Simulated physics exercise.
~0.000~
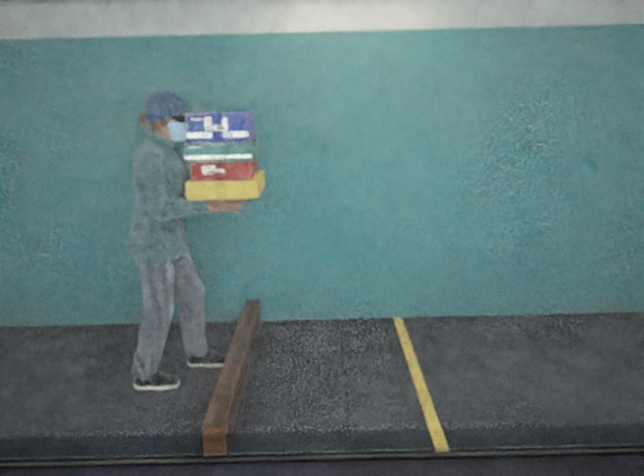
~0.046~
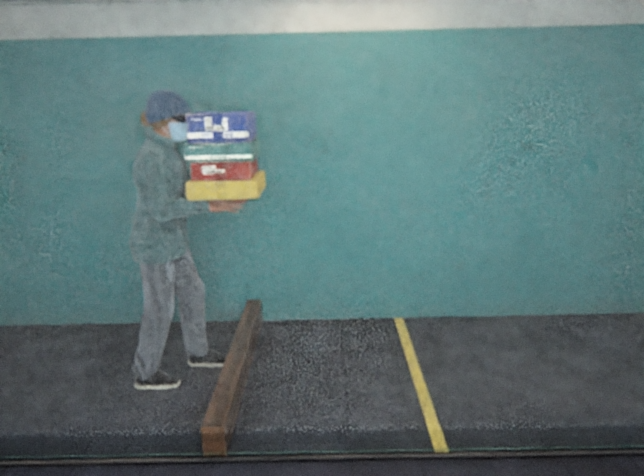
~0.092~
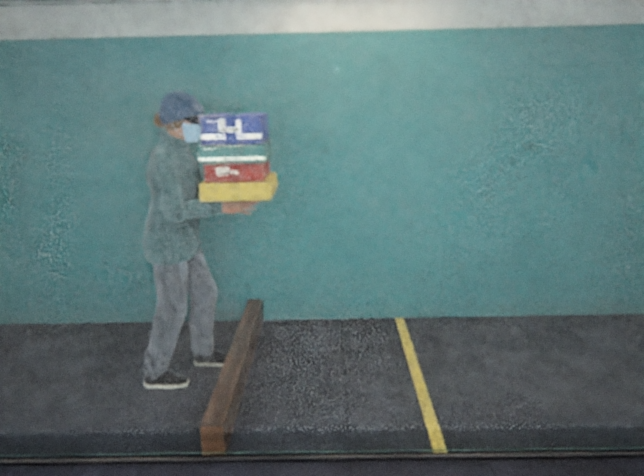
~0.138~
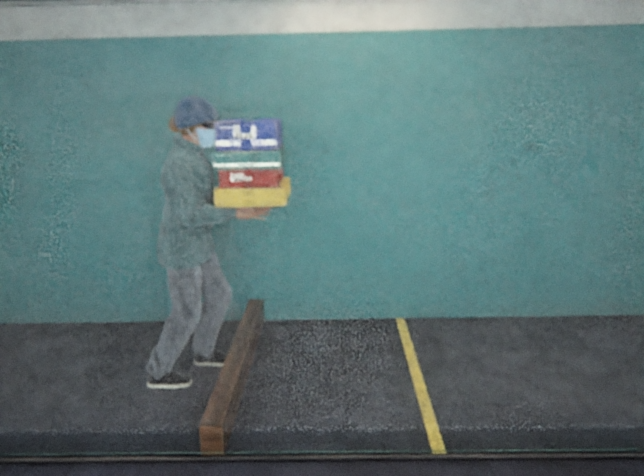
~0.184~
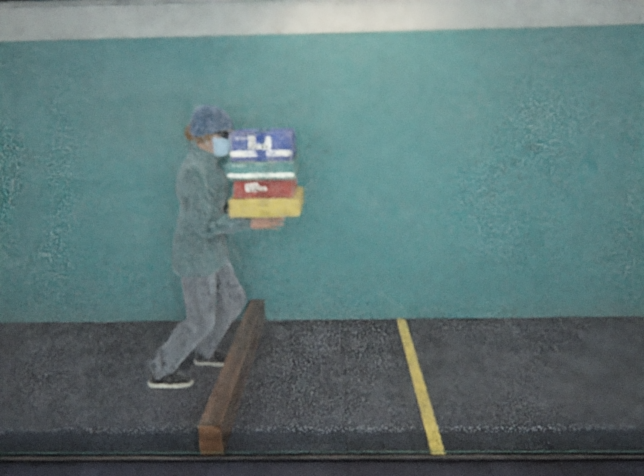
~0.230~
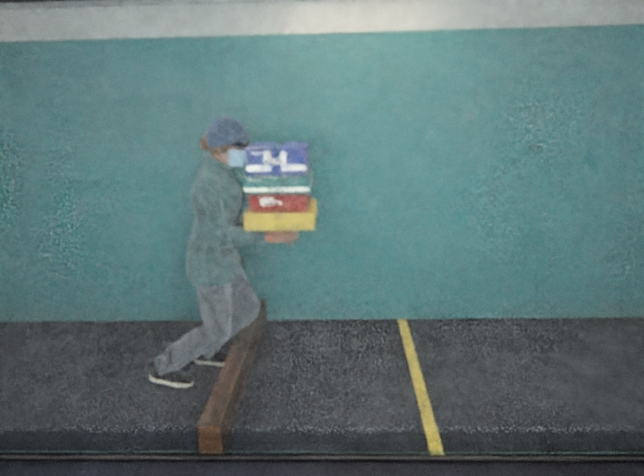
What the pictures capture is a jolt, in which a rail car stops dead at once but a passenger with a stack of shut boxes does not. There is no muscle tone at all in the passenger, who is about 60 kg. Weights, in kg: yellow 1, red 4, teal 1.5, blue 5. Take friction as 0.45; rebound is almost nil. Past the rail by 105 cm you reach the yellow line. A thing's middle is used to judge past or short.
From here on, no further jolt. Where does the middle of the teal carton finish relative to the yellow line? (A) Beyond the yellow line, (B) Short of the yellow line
Beyond the yellow line (A).
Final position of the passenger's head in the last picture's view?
I'd put it close to (433, 316) in the last view.
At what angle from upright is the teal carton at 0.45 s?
I'd put it at roughly 15°.
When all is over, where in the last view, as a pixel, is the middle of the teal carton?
About (443, 360).
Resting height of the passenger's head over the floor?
I'd say close to 15 cm off the floor.
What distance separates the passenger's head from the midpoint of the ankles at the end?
The gap works out to some 70 cm.
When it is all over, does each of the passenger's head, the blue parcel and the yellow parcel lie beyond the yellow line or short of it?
Result: Passenger's head over; blue parcel over; yellow parcel not over.
After 0.45 s the teal carton is 38 cm short of the yellow line, tilted 15°, near (347, 288) in the last picture's view.
After 0.65 s the teal carton is 19 cm short of the yellow line, tilted 5°, near (383, 336) in the last picture's view.
After 0.95 s the teal carton is 3 cm past the yellow line, tilted 30°, near (423, 348) in the last picture's view; the yellow parcel 27 cm short of the yellow line, tilted 0°.
At rest, 2.9 s, yellow parcel stops short of the yellow line; teal carton crosses the yellow line; blue parcel crosses the yellow line; passenger's head crosses the yellow line.
